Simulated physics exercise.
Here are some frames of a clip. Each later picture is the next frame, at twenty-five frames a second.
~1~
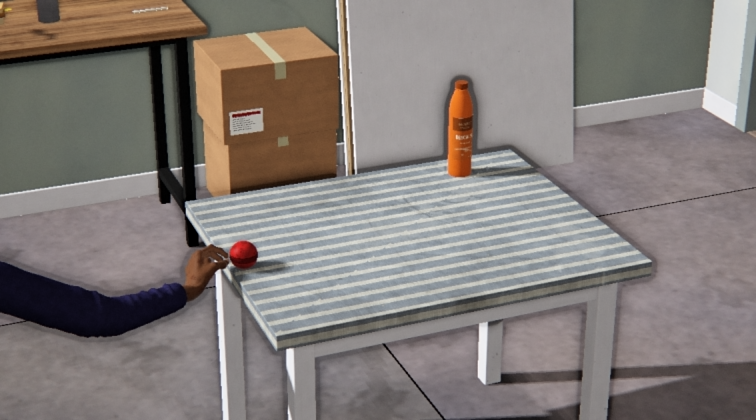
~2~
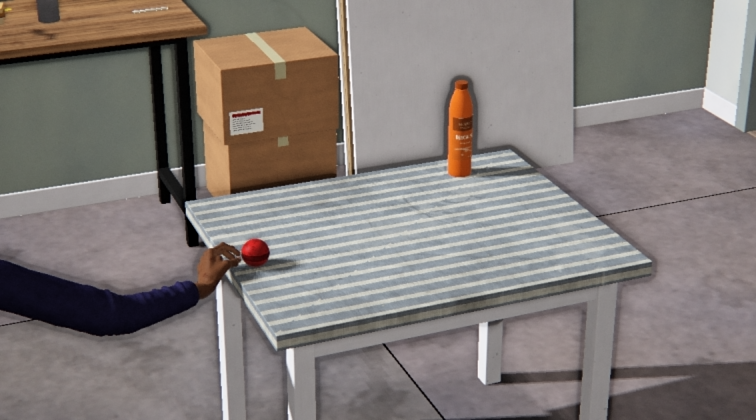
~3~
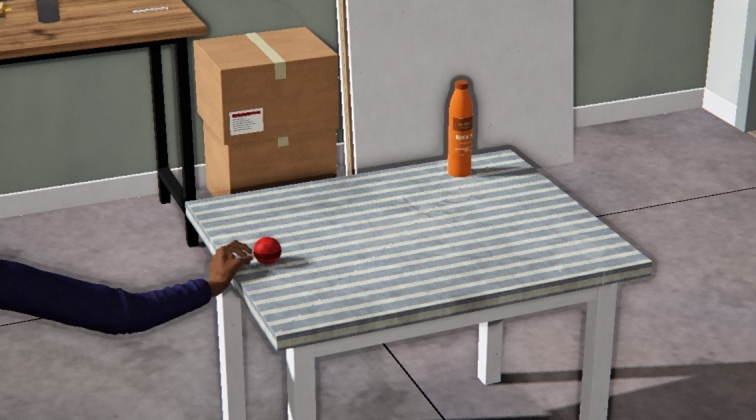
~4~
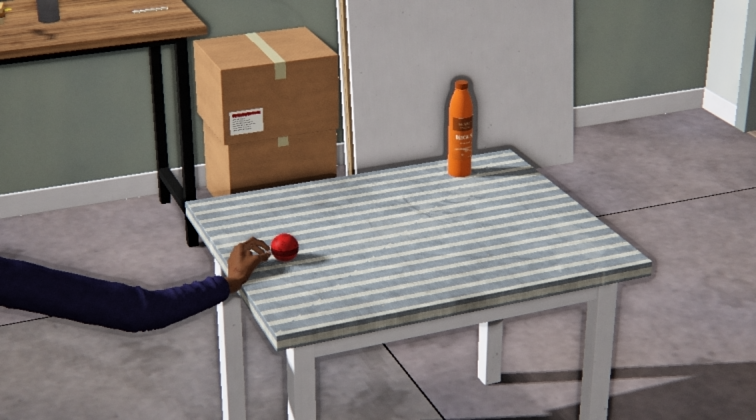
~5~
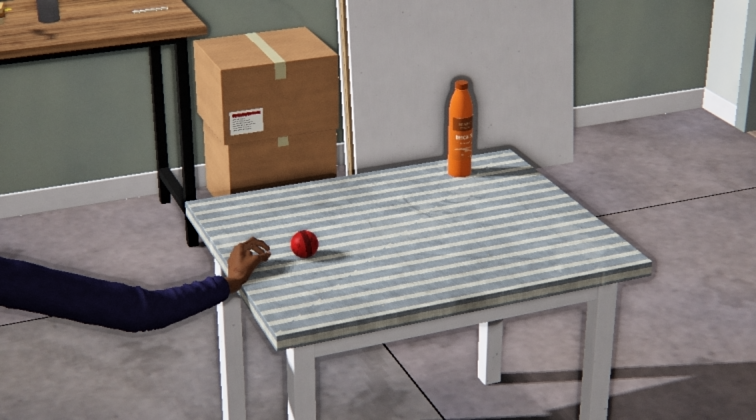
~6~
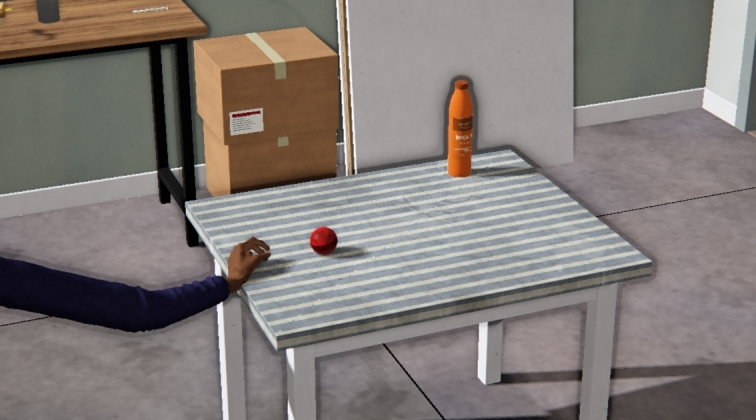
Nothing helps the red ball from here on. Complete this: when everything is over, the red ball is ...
No longer on the table.
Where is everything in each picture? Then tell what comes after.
The first picture shows under the hand; red ball (244, 255).
The second picture shows under the hand; red ball (255, 253).
The third picture shows under the hand; red ball (267, 251).
The fourth picture shows red ball (285, 248).
The fifth picture shows red ball (305, 244) moved about its own width.
The sixth picture shows red ball (324, 241) moved about its own width.
Then, 0.30 s later than the last frame, red ball moved well along near (453, 218).
Then, 0.60 s later than the last frame, red ball moved well along near (557, 199).
Then, 1.00 s later than the last frame, red ball now off the table.
When it is over, off the table, red ball.
